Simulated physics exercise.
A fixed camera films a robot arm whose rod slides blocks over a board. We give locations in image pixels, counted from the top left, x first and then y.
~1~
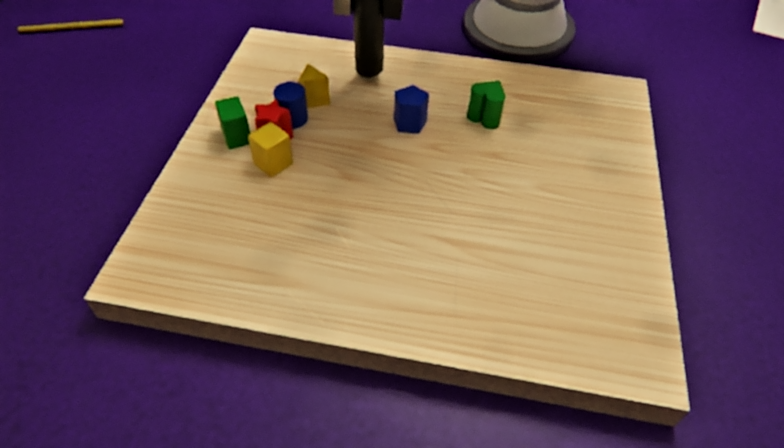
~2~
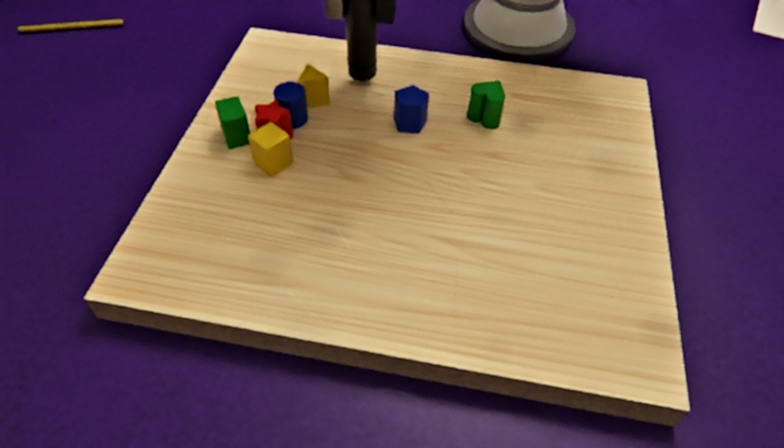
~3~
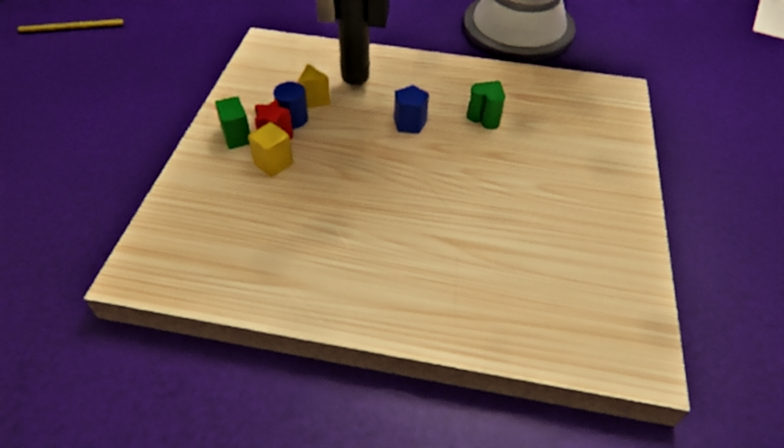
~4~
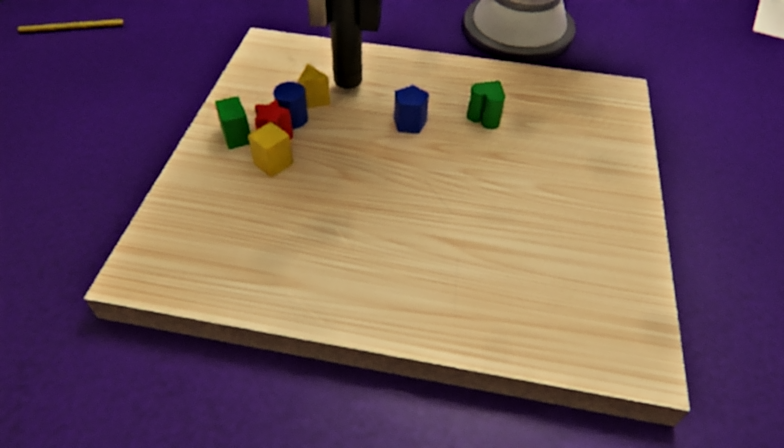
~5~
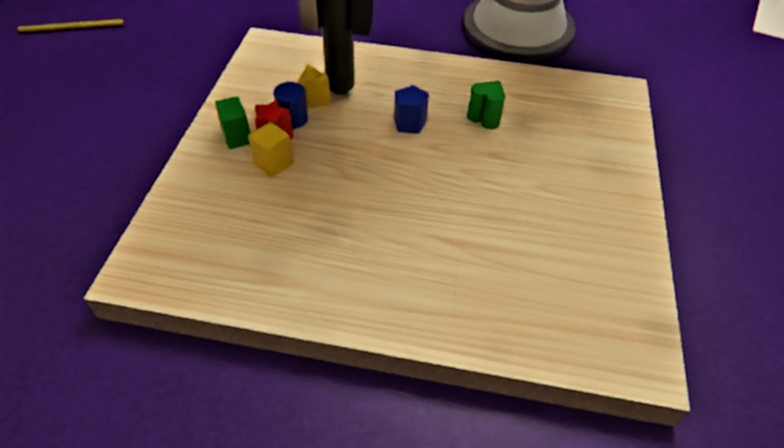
A dark rod at the top of a wooden board moves slowly left and slightly toward the viewer, nearing the yellow triangular block, while the blue, green, red and yellow blocks all stay still.
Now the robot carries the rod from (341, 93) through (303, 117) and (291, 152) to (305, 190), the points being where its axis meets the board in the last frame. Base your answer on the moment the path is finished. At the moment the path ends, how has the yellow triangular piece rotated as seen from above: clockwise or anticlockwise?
Twists clockwise.
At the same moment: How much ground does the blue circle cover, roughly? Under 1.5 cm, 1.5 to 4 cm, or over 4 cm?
That block covers between 1.5 and 4 cm.
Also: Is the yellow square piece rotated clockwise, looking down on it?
Yes
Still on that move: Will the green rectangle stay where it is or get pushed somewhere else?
That block stays in place.
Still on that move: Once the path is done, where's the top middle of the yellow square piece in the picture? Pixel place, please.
My estimate: (260, 152).
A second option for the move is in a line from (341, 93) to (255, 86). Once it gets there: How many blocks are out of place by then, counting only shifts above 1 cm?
Going by the path, one of them shifts by more than about 1 cm.
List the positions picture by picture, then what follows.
Tip of the rod (369, 69), middles of tops, green rectangle (230, 108), yellow square piece (268, 135), red star block (270, 111), blue circle (289, 91), yellow triangular piece (311, 73), in the first picture.
Rod (362, 73), nothing pushed, in the second picture.
Rod (355, 77), nothing pushed, in the third picture.
Rod (348, 81), nothing pushed, in the fourth picture.
Rod (341, 85), green rectangle (230, 108), yellow square piece (268, 135), red star block (270, 111), blue circle (289, 91), yellow triangular piece (311, 73), in the fifth picture.
On the path given first. One third of the way, rod (302, 109); red star block (265, 114), turned 35° anticlockwise; blue circle (267, 93); yellow triangular piece (284, 73), turned 65° clockwise.
Two thirds of the way, rod (290, 143); yellow square piece (266, 142); red star block (255, 121), turned 30° anticlockwise; blue circle (259, 96); yellow triangular piece (284, 73), turned 65° clockwise.
At the end, rod (303, 182); green rectangle unmoved; yellow square piece (260, 152), turned 25° clockwise; red star block (255, 121), turned 30° anticlockwise; blue circle (259, 96); yellow triangular piece (284, 73), turned 65° clockwise.
